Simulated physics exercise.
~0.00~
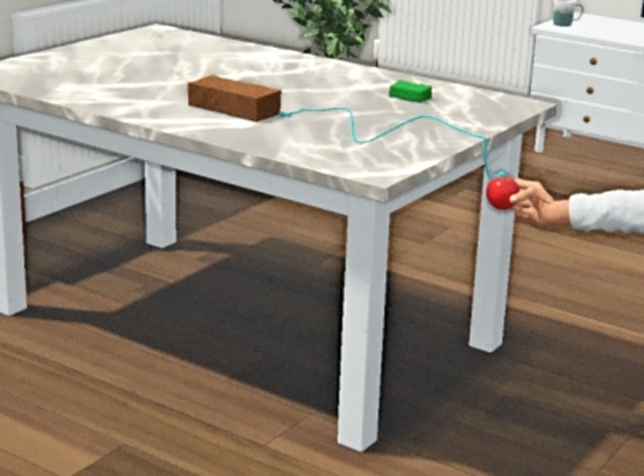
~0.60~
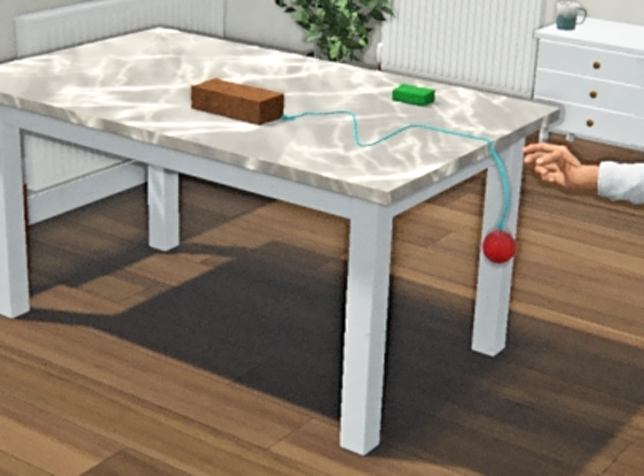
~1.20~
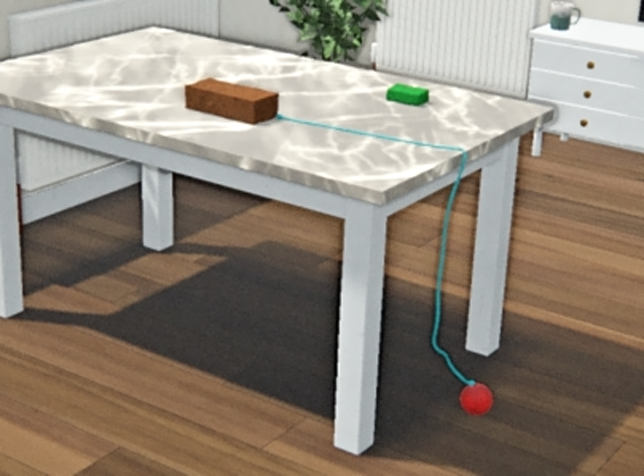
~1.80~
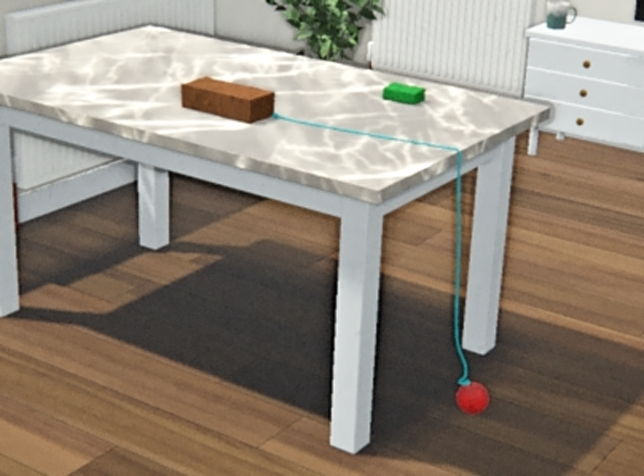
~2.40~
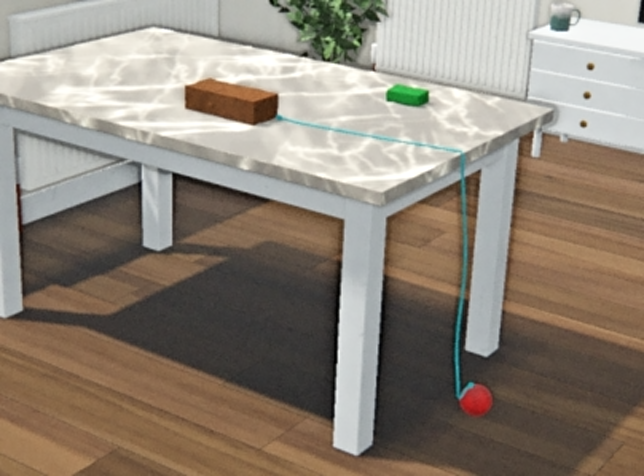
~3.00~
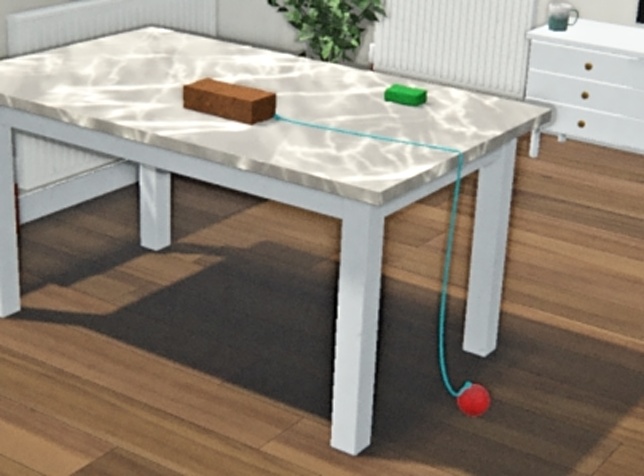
In a room with a wooden floor, a slightly swaying camera looks down at a pale marble-topped table with white legs, with a plant and a white chest of drawers behind it. A brown brick sits on the tabletop with a small green sponge to its right, and a teal string runs from the brick to a round red apple held by a hand beyond the right edge. The hand lets go and draws back as the apple drops, pulling the string straight across the top. The apple reaches the floor and rests there, string hanging above it, while brick and sponge stay in place.
